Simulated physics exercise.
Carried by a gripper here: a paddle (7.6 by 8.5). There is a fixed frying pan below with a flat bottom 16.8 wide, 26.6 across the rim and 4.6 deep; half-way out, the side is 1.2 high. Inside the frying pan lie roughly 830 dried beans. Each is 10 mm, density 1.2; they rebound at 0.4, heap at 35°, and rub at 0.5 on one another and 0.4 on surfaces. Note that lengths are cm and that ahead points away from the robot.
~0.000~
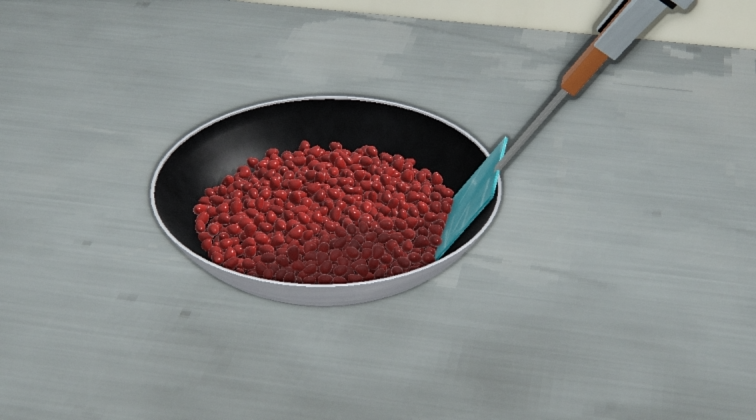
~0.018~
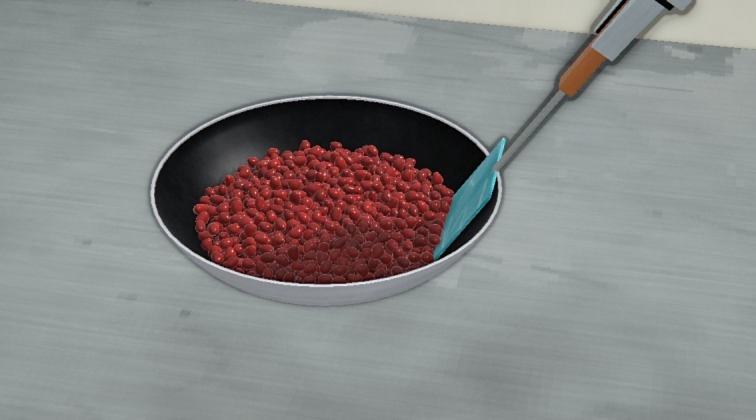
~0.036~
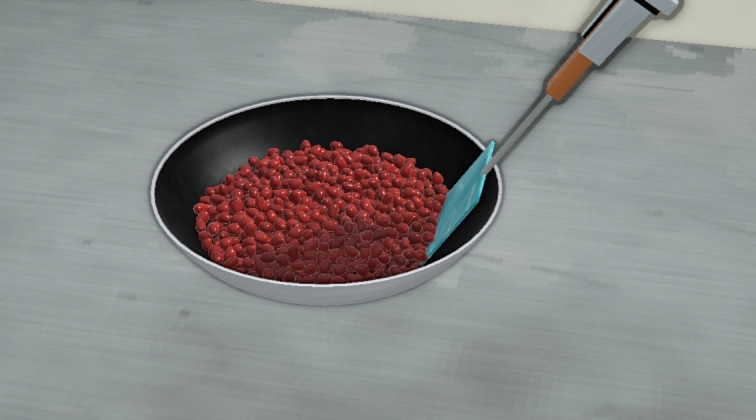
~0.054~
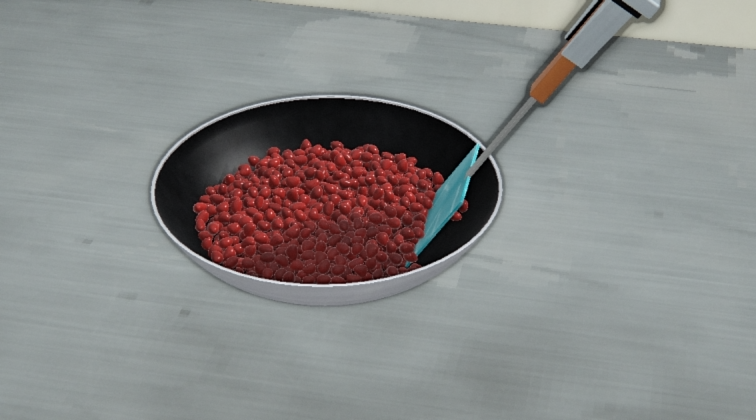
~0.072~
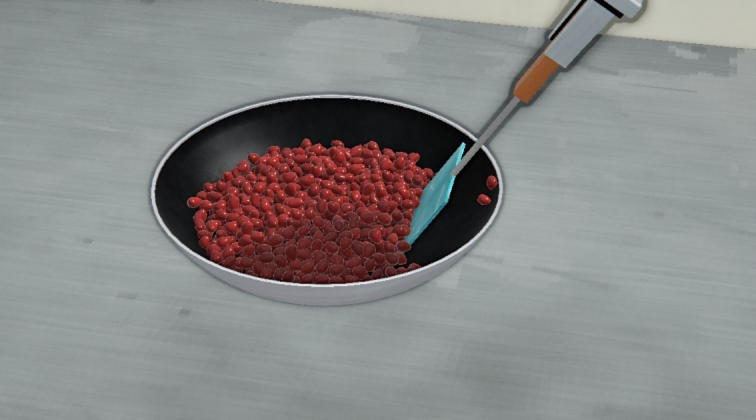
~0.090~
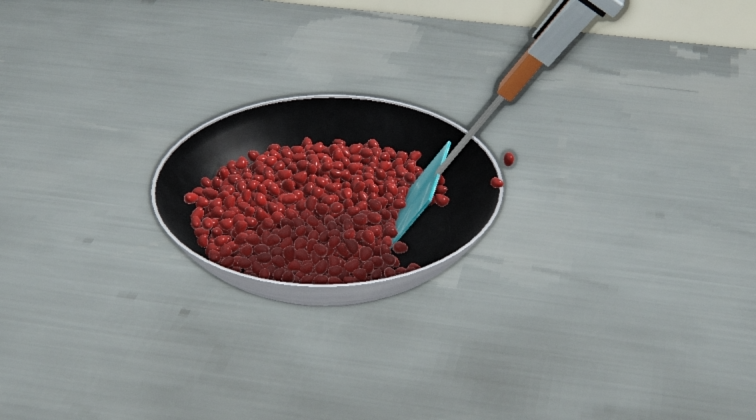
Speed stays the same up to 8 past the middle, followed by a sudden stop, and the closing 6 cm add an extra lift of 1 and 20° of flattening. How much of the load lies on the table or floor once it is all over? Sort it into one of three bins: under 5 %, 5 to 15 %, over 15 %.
Bin: 5 to 15 %.
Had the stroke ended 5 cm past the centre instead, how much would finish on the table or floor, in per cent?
That would be something like 0 in a hundred.
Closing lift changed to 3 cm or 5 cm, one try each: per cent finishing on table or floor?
Close to 10 and 10 percent respectively.
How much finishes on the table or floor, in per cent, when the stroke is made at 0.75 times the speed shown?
I'd put it around 10 per cent.
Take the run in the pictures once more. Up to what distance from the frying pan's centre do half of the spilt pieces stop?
18 cm or so.
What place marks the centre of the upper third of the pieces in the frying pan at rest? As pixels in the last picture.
Near (212, 172).
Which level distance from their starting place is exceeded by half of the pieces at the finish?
I'd put it at close to 6 centimetres.
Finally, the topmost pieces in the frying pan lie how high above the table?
Roughly 7.0 centimetres.
By 0.16 s, sloping 58°, highest piece 14 above the table; 824 in the frying pan, 2 on the blade or in flight.
By 0.23 s, sloping 50°, highest piece 15 above the table; 823 in the frying pan, 3 on the blade or in flight.
By 0.47 s, sloping 38°, highest piece 7 above the table; 764 in the frying pan, 60 on the table or floor, 2 on the blade or in flight.
By 1.52 s, sloping 38°, highest piece 7 above the table; 760 in the frying pan, 66 on the table or floor.
Final count, 760 in the frying pan, 66 on the table or floor. That is 8 % on the table or floor.
